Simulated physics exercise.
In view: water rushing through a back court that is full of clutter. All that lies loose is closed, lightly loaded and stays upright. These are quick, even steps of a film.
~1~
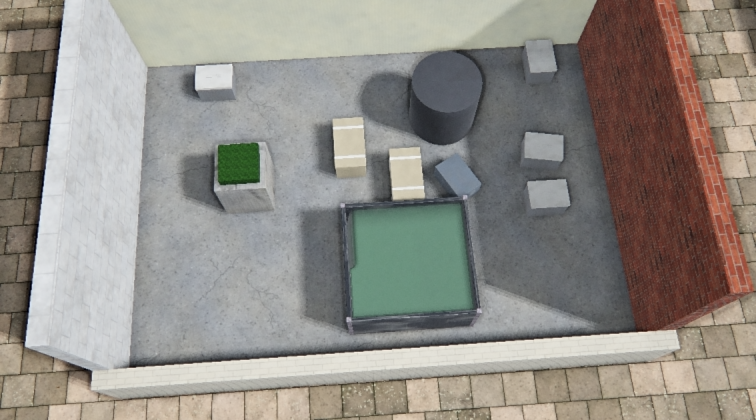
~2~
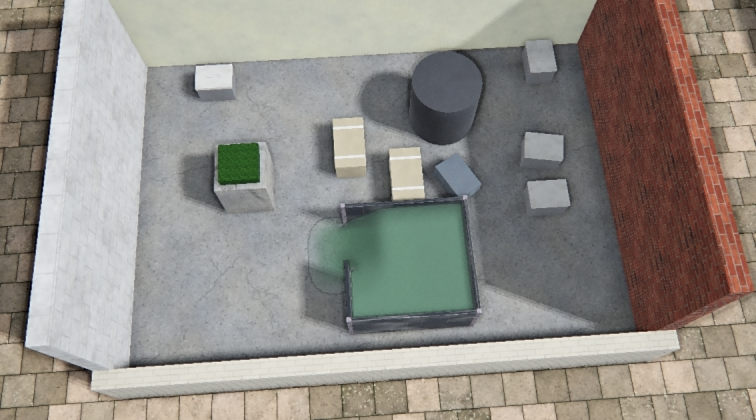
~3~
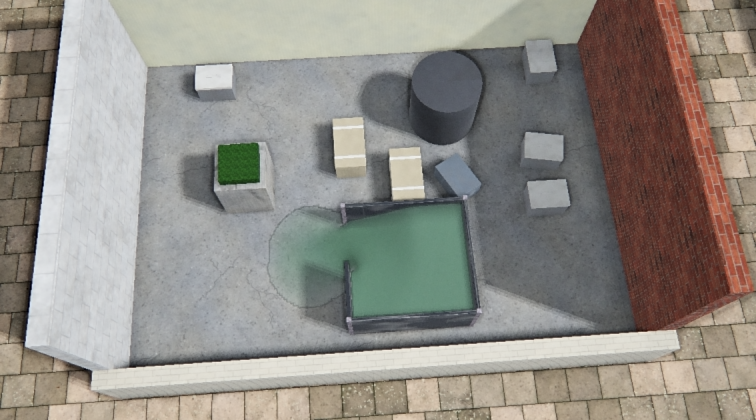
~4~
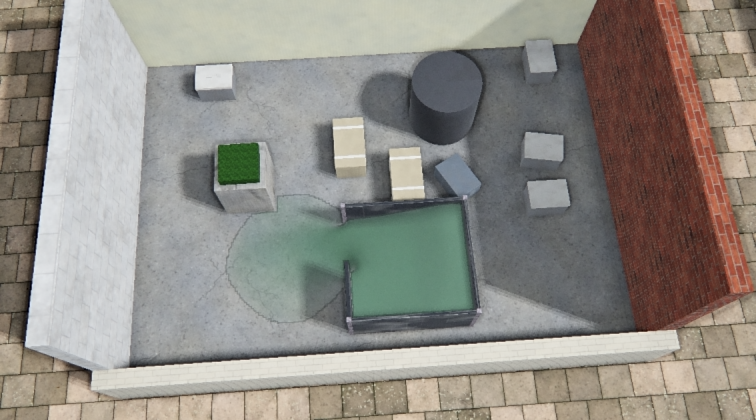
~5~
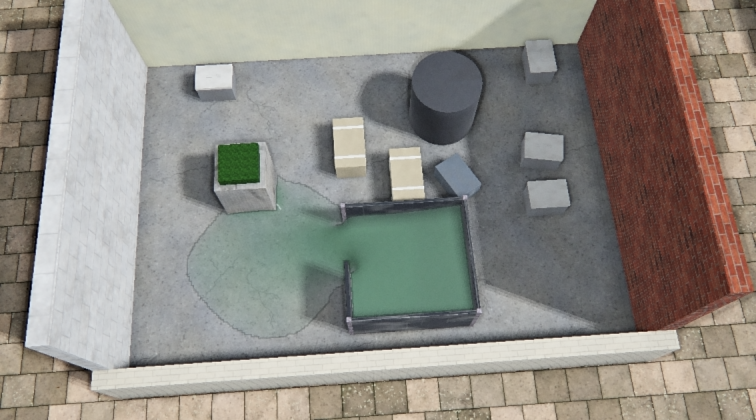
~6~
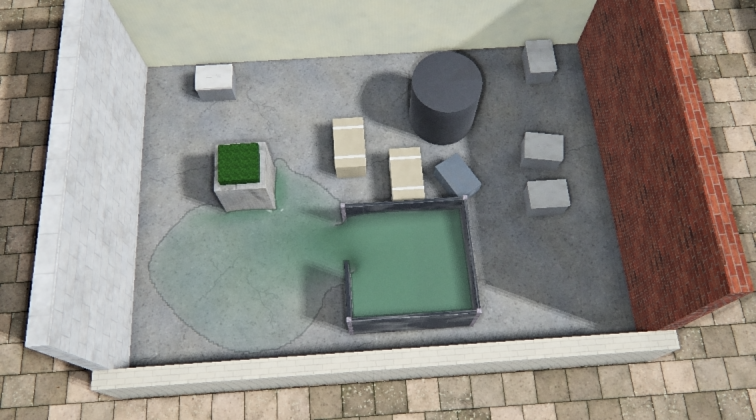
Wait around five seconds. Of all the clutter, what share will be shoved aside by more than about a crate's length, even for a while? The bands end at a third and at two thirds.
It is not even a third.
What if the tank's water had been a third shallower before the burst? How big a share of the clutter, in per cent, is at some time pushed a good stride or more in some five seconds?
About 0 per cent.
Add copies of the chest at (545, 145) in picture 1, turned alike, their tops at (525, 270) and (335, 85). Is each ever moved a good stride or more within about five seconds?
In turn: Less than that, under that.
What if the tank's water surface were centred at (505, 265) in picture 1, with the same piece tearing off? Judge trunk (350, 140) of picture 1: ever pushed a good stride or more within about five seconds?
For that one: Shifted that much.
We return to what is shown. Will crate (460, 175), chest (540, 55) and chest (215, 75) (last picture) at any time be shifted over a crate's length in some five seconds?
As listed: Under that, less than that, yes.
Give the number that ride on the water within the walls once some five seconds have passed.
I count 0.
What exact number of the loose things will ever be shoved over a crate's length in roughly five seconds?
The number is 1.
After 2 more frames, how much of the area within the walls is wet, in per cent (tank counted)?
Near 30 in a hundred.
A moment on, 0 of 7 are well off their spots; 0 afloat.
Next, 0 of 7 are well off their spots; 0 afloat.
Later, 0 of 7 are well off their spots; 1 afloat.
In the end, 1 of 7 are well off their spots, and 1 have been at some point; 0 afloat.
